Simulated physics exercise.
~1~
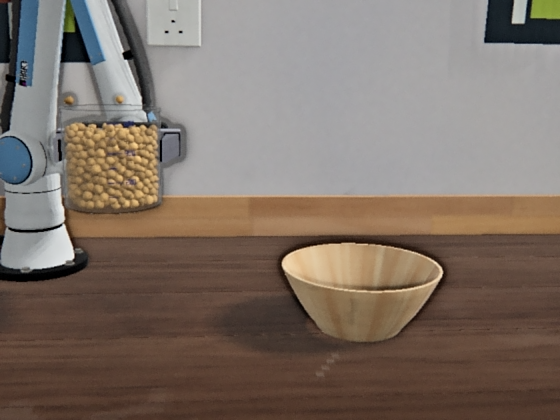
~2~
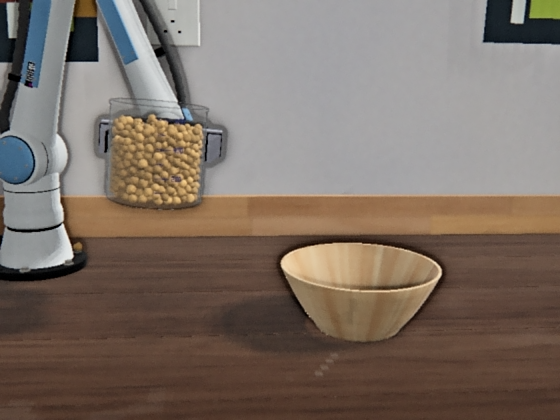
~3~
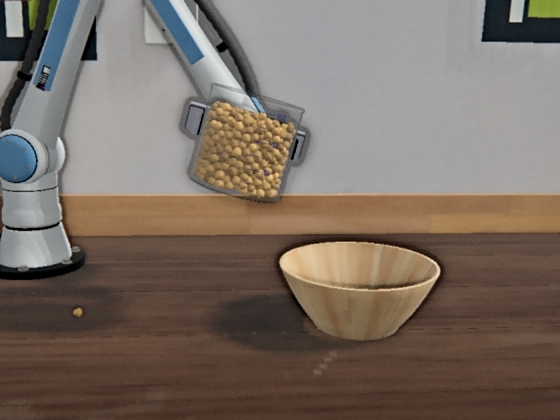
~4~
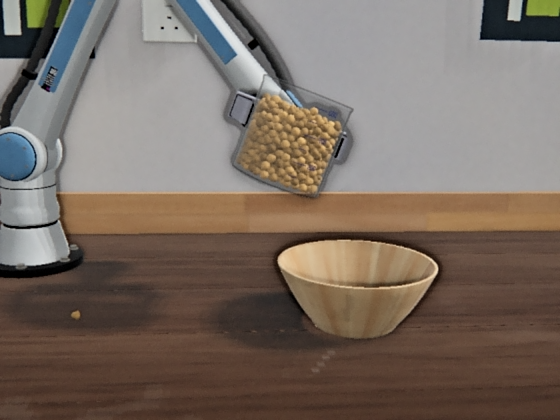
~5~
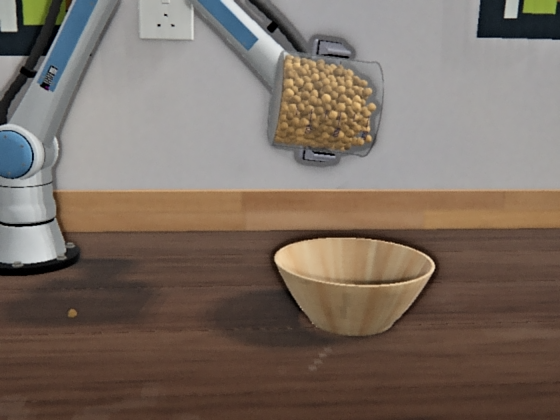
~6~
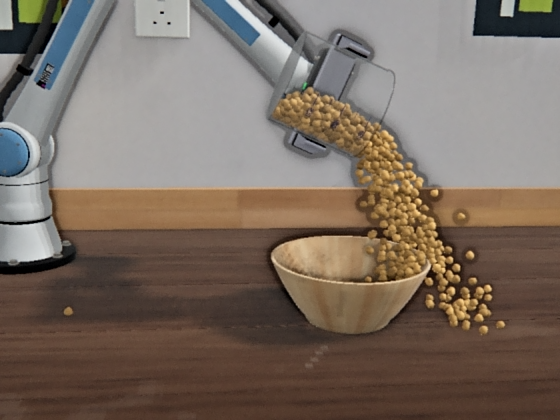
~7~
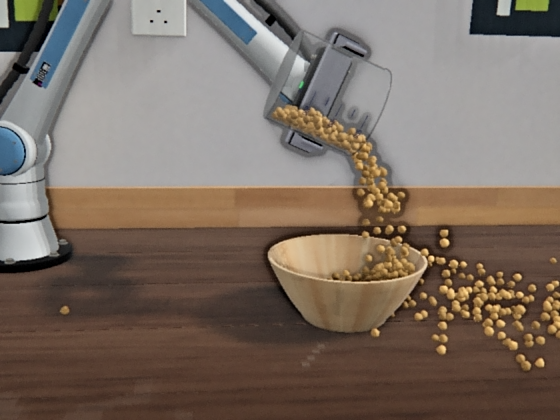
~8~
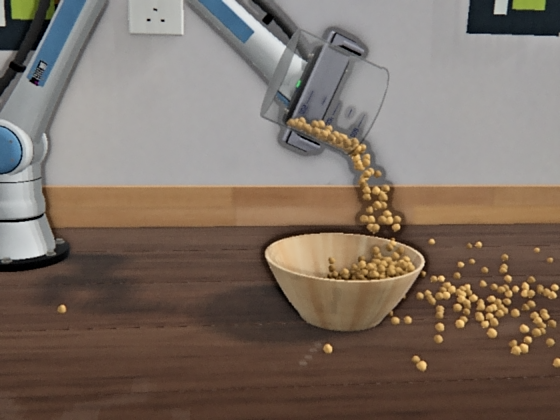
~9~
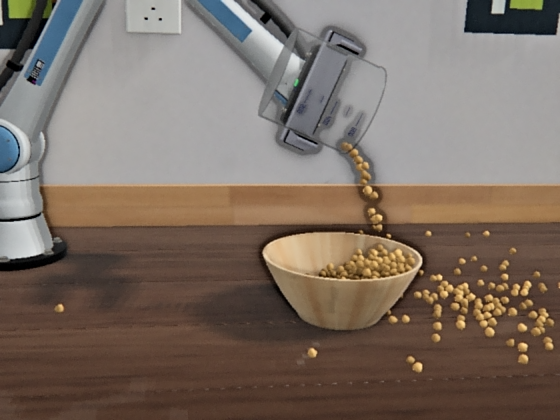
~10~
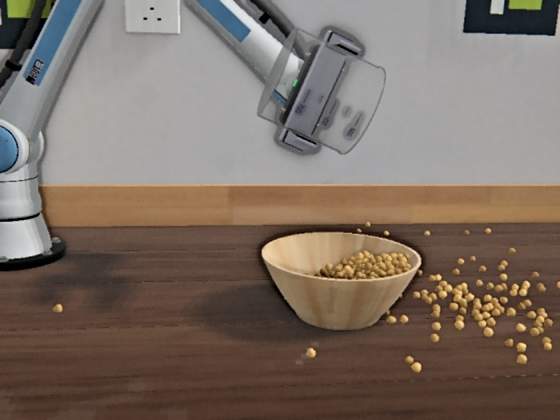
A robot arm tips a clear cup, pouring chickpeas into a bowl and across the table.
